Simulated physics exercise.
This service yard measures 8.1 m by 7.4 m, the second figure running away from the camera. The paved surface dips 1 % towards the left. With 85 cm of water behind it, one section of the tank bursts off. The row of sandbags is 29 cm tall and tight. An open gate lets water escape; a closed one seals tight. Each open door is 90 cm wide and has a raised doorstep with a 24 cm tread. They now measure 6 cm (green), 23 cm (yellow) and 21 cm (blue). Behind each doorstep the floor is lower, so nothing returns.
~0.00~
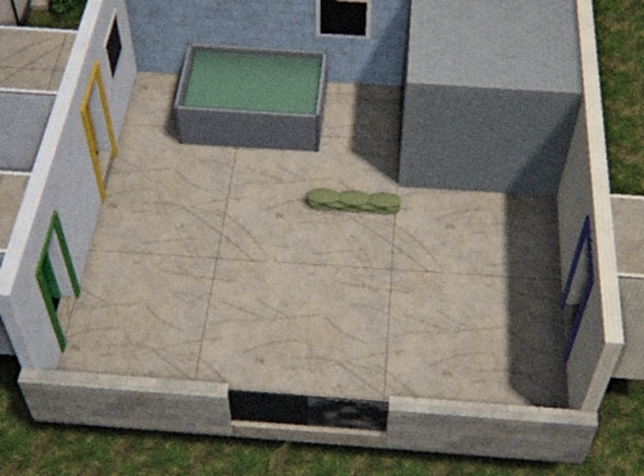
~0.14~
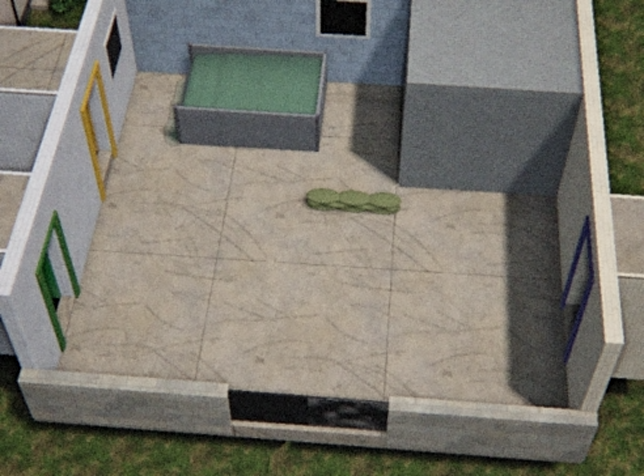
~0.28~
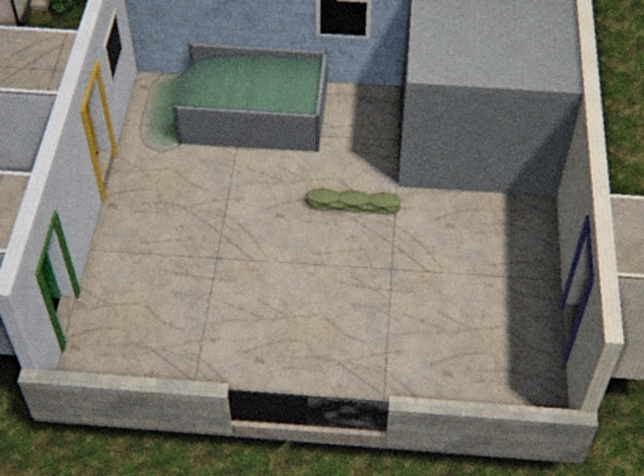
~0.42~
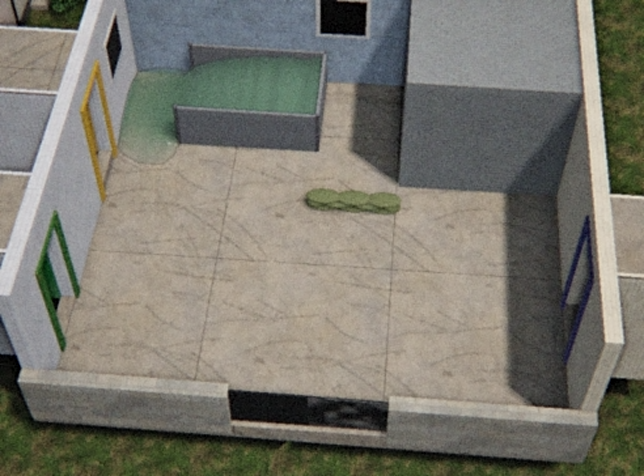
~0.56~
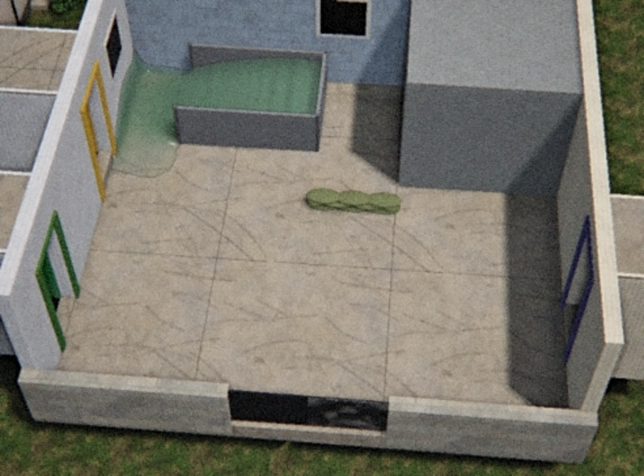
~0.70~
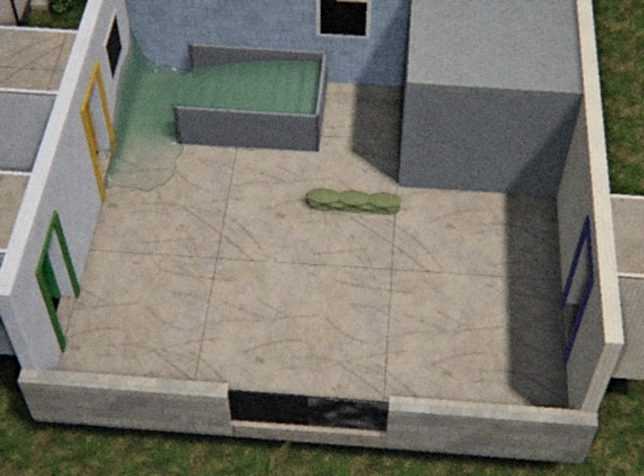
In a walled yard, the left side of a grey tank gave way and green water poured out, spreading across the paving to the left wall and up to the yellow door.
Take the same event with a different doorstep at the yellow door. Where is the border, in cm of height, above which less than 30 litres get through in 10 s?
Some 19 cm above the ground.
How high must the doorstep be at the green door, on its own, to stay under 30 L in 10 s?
Roughly 9.5 cm at green.
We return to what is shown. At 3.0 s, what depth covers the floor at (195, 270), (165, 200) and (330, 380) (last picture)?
Roughly 5, 10 and 0 cm, in turn.
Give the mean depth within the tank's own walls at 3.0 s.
About 28 cm.
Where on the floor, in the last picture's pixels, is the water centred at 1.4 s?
Around (202, 117).
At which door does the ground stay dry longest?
Last comes the blue one.
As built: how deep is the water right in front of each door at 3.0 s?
In cm: Green 7, yellow 23, blue 0.
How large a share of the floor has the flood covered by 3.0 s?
Some 40 per cent of it.
After 1.4 s water covers 10 % of the floor, deepest (68 cm) near (136, 78); 24 cm at the yellow door, 1 litre in over its 23 cm doorstep.
After 3.0 s water covers 40 % of the floor, deepest (36 cm) near (182, 121); 23 cm at the yellow door, 11 litres in over its 23 cm doorstep.
After 10.0 s water covers 95 % of the floor, deepest (14 cm) near (61, 359); 8 cm at the yellow door, 13 litres in over its 23 cm doorstep.
At the yellow door as built, the water arrived by 0.7 s and peaked near 27 cm at 2.0 s.
With a doorstep of 17 cm, 44 litres would have come in within the 10 s; with 22.5 cm, 14 litres. So under 30 litres takes about 19 cm.
